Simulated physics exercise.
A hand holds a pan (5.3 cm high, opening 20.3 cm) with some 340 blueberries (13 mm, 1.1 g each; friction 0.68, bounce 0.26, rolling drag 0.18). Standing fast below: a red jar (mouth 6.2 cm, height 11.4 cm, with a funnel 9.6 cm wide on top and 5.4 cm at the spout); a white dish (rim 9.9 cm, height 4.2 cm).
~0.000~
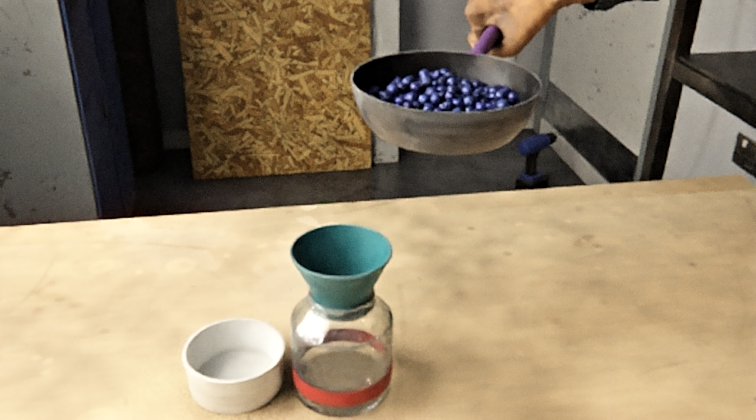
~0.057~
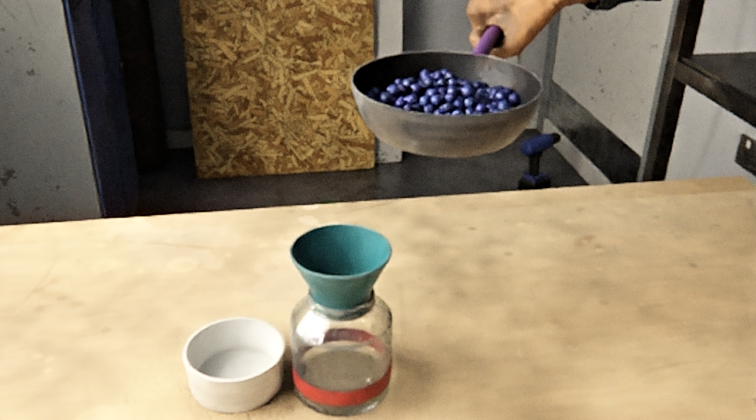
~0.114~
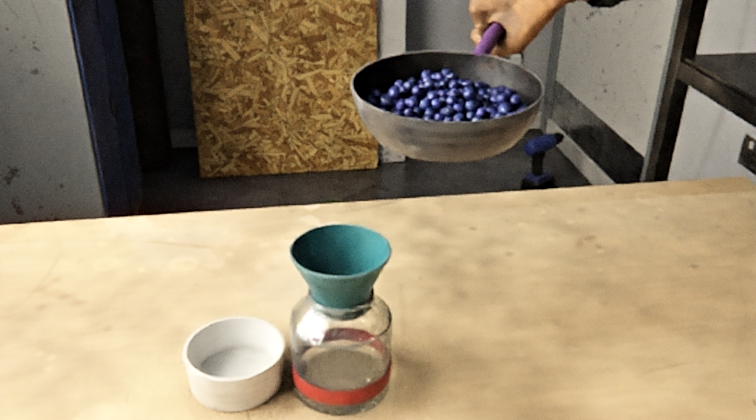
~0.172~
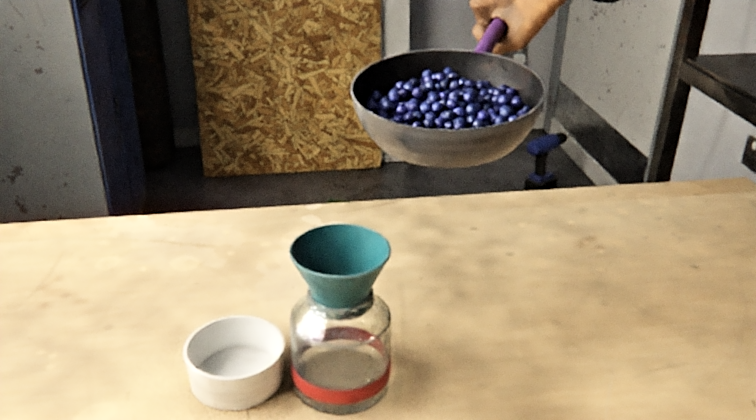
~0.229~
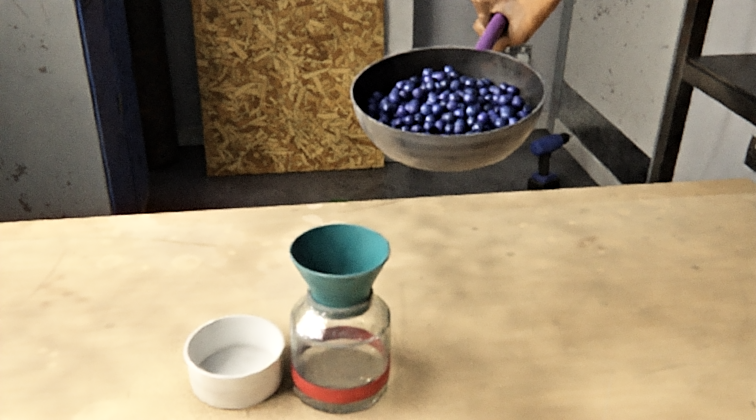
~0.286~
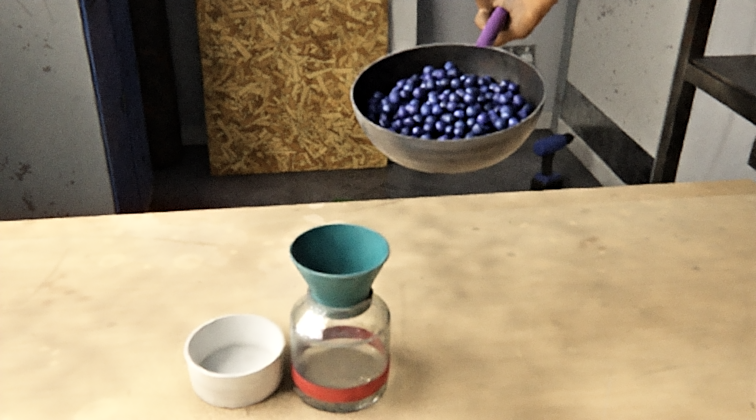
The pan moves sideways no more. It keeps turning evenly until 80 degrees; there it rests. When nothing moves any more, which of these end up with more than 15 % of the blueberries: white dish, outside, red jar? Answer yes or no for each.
White dish: No, outside: Yes, red jar: No.
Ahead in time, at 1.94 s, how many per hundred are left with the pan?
Remaining share: Some 70 per cent.
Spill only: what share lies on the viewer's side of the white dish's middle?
40 %.
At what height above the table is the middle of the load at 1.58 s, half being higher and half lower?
Roughly 24 centimetres above the table.
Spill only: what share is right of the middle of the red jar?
Some 90 per cent.
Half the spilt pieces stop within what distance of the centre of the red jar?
Some 12 centimetres.
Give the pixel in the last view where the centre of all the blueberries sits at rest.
Around (419, 318).
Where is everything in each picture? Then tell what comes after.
In the first frame, pan at (443, 120); tilt 0 degrees; moved 0.0 cm; lip at (410, 108); top of the load at (433, 78); red jar at (342, 338); white dish at (234, 348).
In the second frame, pan at (444, 123); tilt 1 degrees; moved 0.4 cm; lip at (410, 111); top of the load at (434, 78).
In the third frame, pan at (445, 129); tilt 3 degrees; moved 1.2 cm; lip at (409, 118); top of the load at (435, 79).
In the fourth frame, pan at (446, 137); tilt 5 degrees; moved 2.0 cm; low side front left; lip at (409, 126); top of the load at (431, 79).
In the fifth frame, pan at (447, 143); tilt 8 degrees; moved 2.3 cm; low side front left; lip at (408, 132); top of the load at (432, 77).
In the sixth frame, pan at (448, 147); tilt 11 degrees; moved 2.3 cm; low side front left; lip at (408, 137); top of the load at (453, 75); red jar at (340, 335); white dish at (235, 343). It turns about 50 degrees a second.
Then, at 0.78 s, tilt 34 degrees; pan 100 %; middle of all pieces near (448, 111).
After 1.20 s, tilt 55 degrees; pan 100 %; middle of all pieces near (444, 120).
After 1.58 s, tilt 73 degrees; pan 95 %; middle of all pieces near (441, 136).
After 1.94 s, tilt 80 degrees; funnel 10 %, outside 15 %, pan 70 %, in the air 5 %; middle of all pieces near (432, 189).
By 3.8 s all is still; funnel 0 %, outside 60 %, red jar 0 %, white dish 0 %, pan 40 %.
